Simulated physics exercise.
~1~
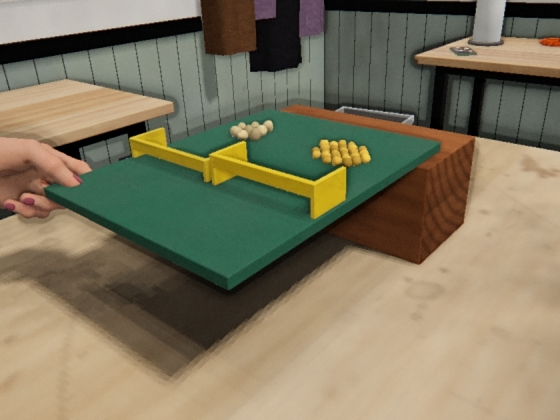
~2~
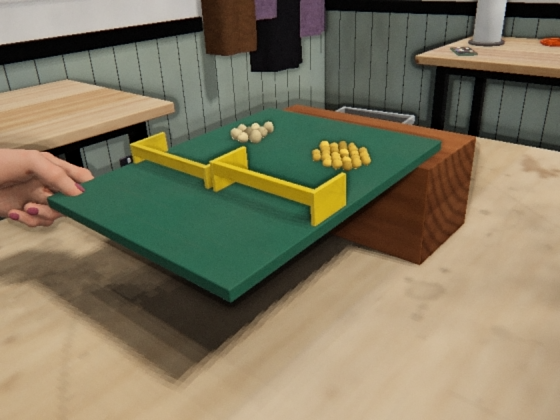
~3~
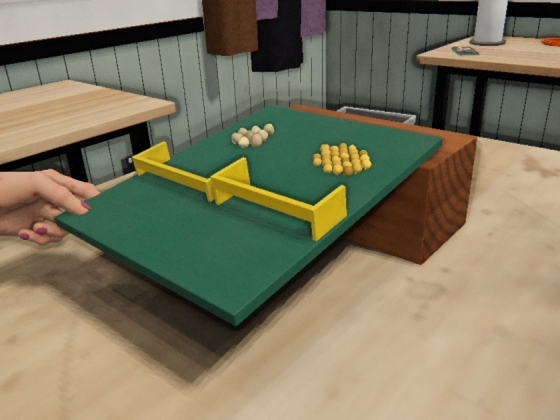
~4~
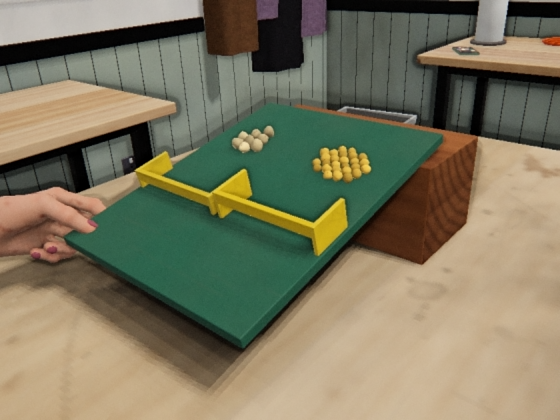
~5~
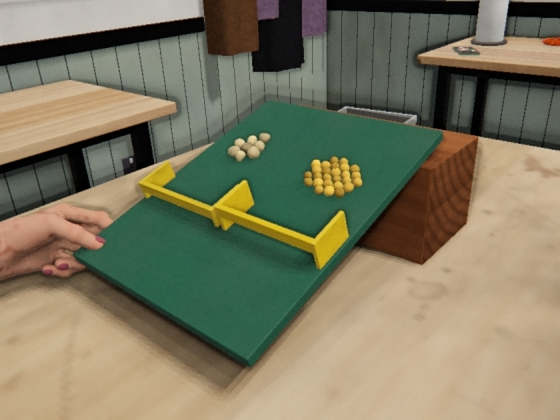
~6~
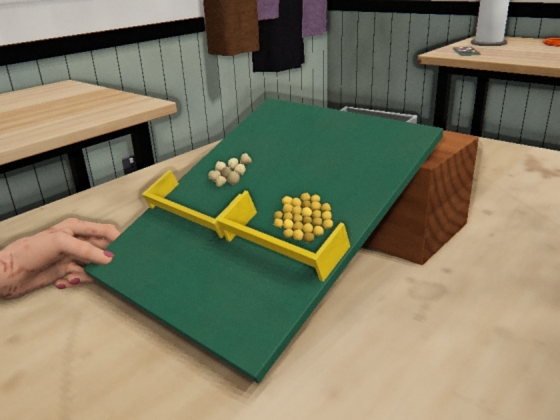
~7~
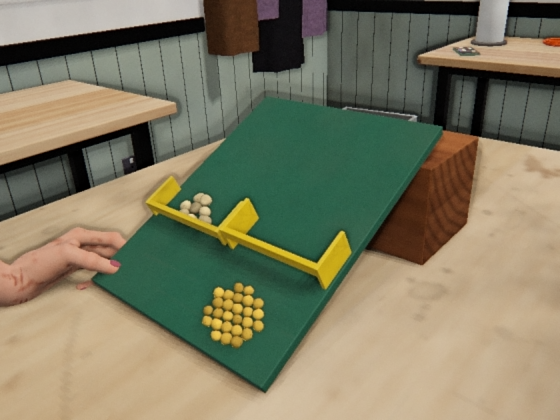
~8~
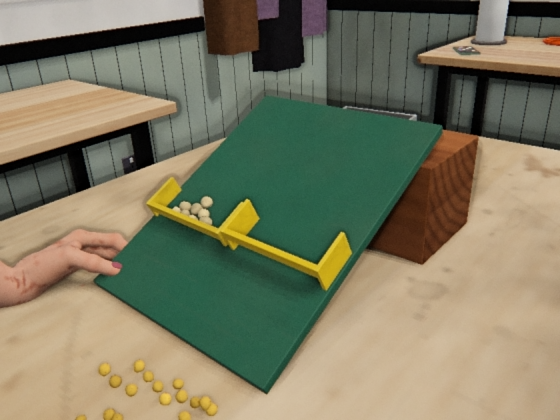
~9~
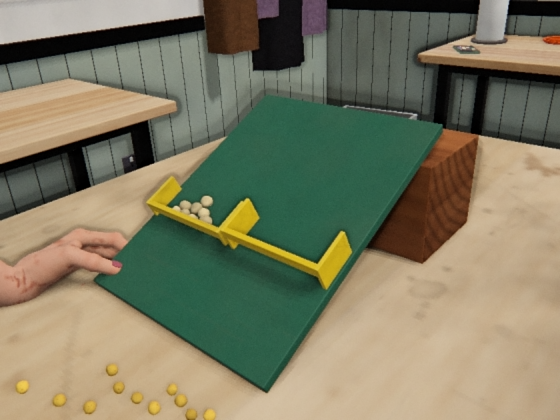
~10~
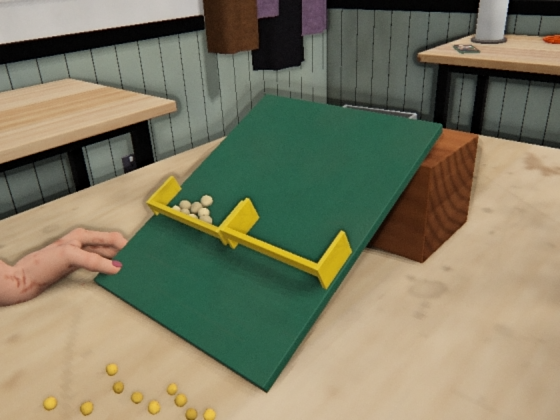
A hand at the left holds the free end of a green board that leans on a reddish-brown wooden block, seen from slightly above on a pale wooden counter in a room with panelled walls. Two yellow barriers cross the board, with cream balls behind the left one and yellow balls behind the right one. The hand lowers the free end and the slope steepens. Both heaps begin sliding down. The yellow balls pass under their barrier and scatter onto the counter, while the cream balls stop against theirs and stay gathered there, the board resting tilted.
